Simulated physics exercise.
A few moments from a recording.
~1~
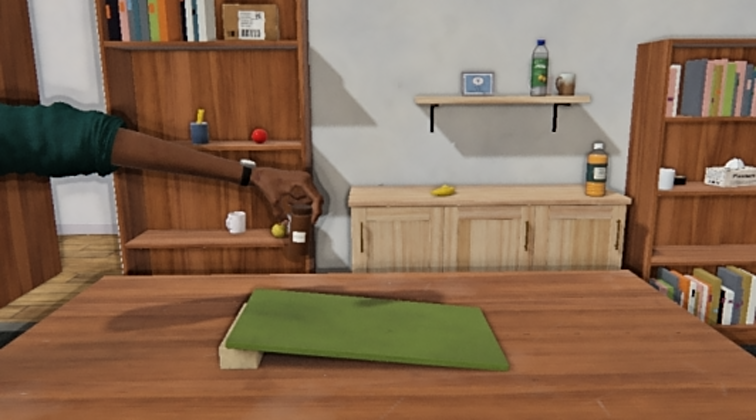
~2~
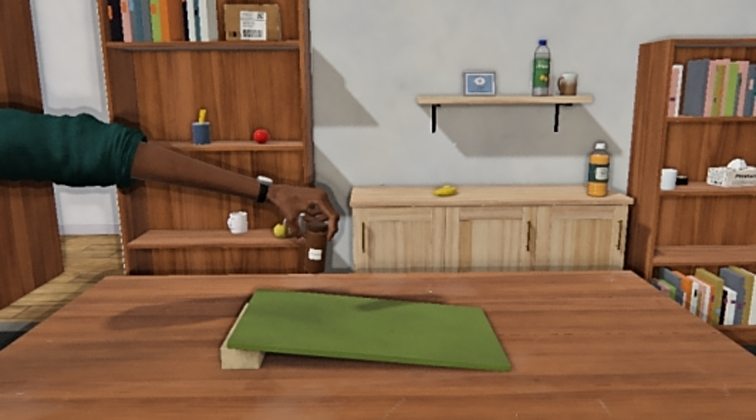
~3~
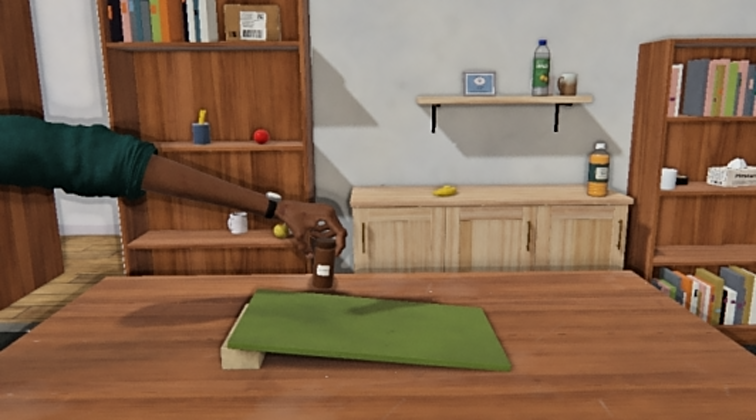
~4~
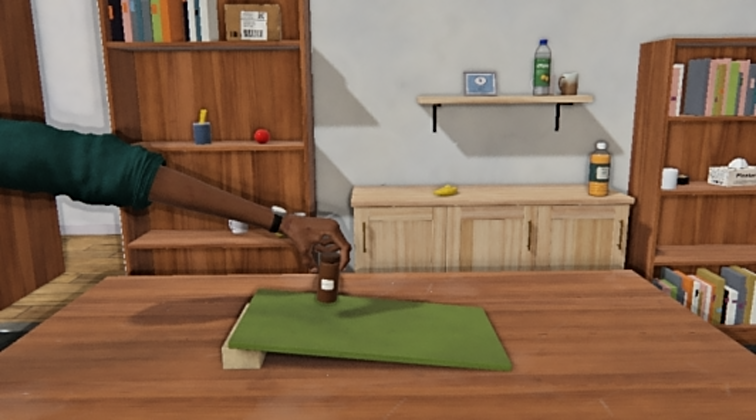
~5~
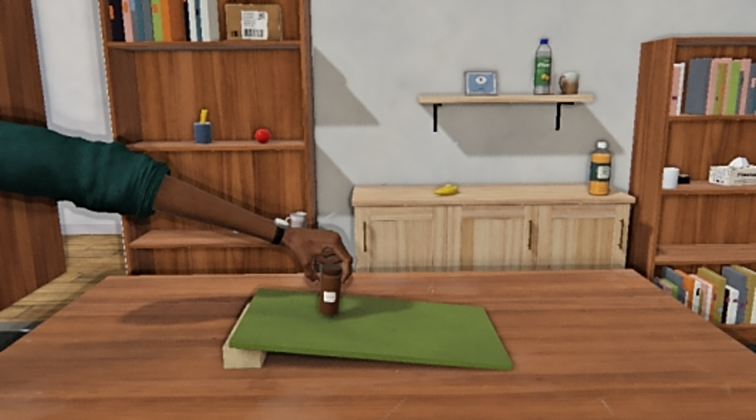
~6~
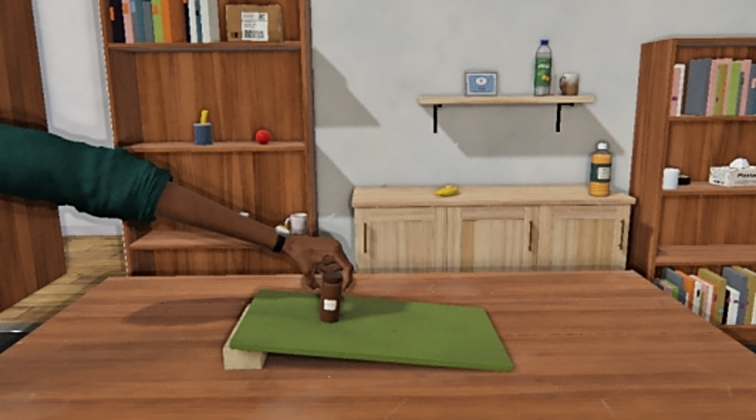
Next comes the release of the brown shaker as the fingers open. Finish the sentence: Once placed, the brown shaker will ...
Once placed, the brown shaker will remain where it was set down.
Then, 0.30 s later than the last frame, all is still.
Then, 0.70 s later than the last frame, brown shaker resting near (331, 297).
When it is over, it is as before. End places, in pixels of the last picture, brown shaker near (331, 297). The brown shaker remains at rest.
